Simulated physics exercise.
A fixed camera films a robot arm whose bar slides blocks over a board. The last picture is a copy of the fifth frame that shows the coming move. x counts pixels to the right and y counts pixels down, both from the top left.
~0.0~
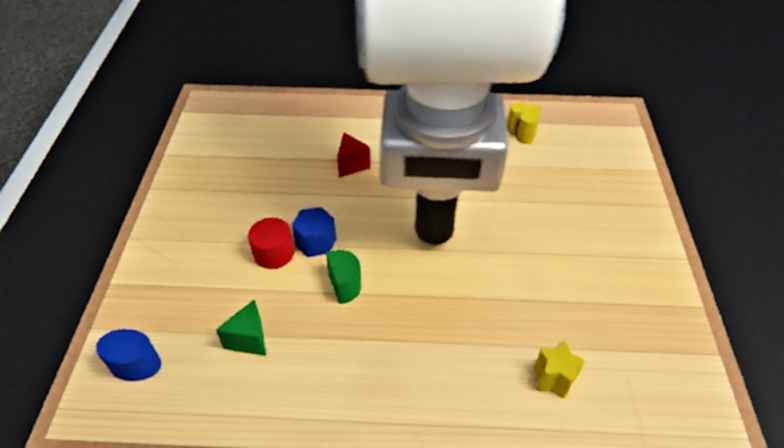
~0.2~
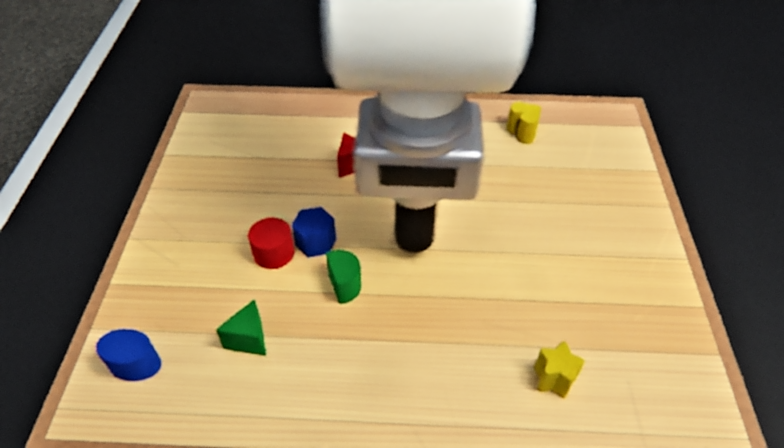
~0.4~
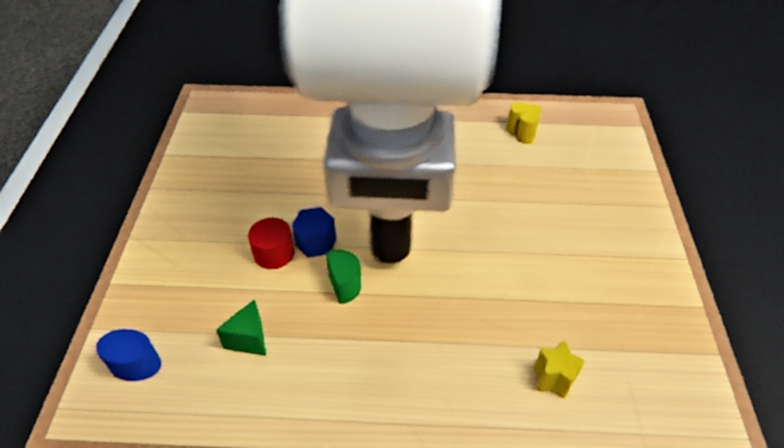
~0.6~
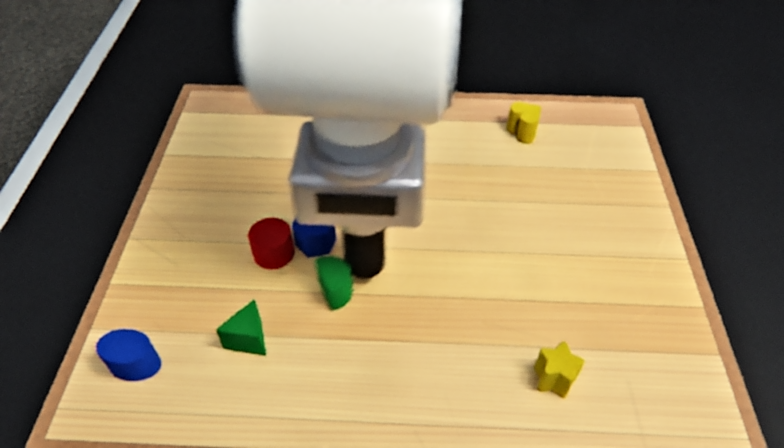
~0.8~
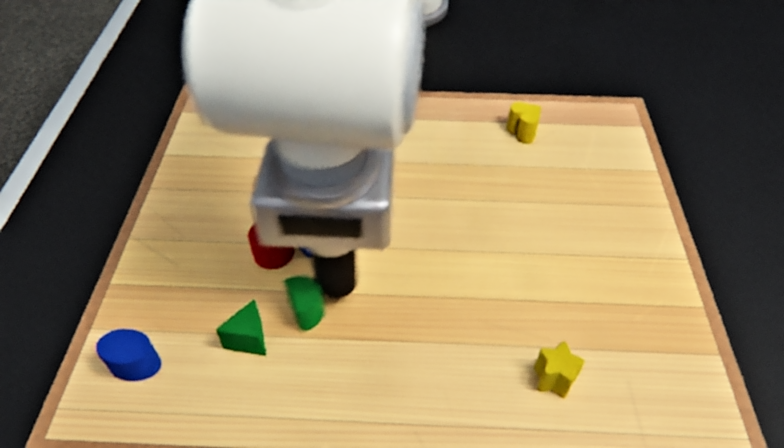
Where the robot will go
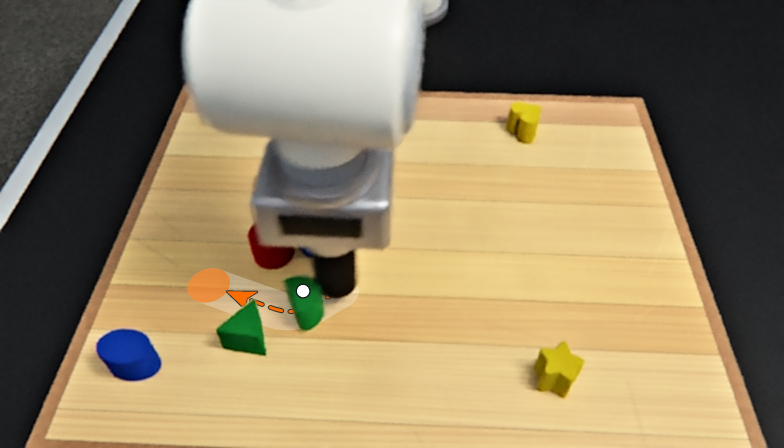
White robot arm moving left and nearer across a wooden board of coloured blocks, its black tip nudging a green block leftward.
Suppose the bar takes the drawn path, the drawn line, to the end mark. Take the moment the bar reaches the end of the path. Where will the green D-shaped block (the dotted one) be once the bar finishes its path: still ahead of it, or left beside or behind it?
Gone from the front.
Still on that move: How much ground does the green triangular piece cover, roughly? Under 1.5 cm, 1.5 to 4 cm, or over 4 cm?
Middling, 1.5 to 4 cm.
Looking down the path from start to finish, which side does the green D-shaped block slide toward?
Its sideways move is to the left.
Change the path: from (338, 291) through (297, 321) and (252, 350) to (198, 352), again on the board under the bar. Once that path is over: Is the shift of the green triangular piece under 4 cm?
No - that is not the case.
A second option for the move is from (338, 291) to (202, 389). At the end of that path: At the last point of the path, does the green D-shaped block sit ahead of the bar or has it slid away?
Most likely the green D-shaped block stays ahead.
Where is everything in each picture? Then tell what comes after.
The first picture shows bar tip (434, 230); block tops, green triangular piece (243, 321); red circle (269, 232); green D-shaped block (343, 264).
The second picture shows bar (414, 237); blocks unchanged.
The third picture shows bar (391, 248); blocks unchanged.
The fourth picture shows bar (365, 262); green D-shaped block (334, 271).
The fifth picture shows bar (337, 281); green triangular piece (243, 321); red circle partly hidden; green D-shaped block (303, 291).
Path on the board, from (338, 291) by way of (295, 311) and (250, 300) to (209, 285); the dot is on the green D-shaped block.
The first path, step by step. One third of the way, bar (293, 302); green triangular piece (231, 327); green D-shaped block (258, 315).
Two thirds of the way, bar (247, 290); green triangular piece (215, 336), turned 30° anticlockwise; green D-shaped block (240, 318), turned 20° anticlockwise.
At the end, bar (205, 275); green triangular piece (215, 336), turned 30° anticlockwise; red circle in place; green D-shaped block (240, 318), turned 20° anticlockwise.
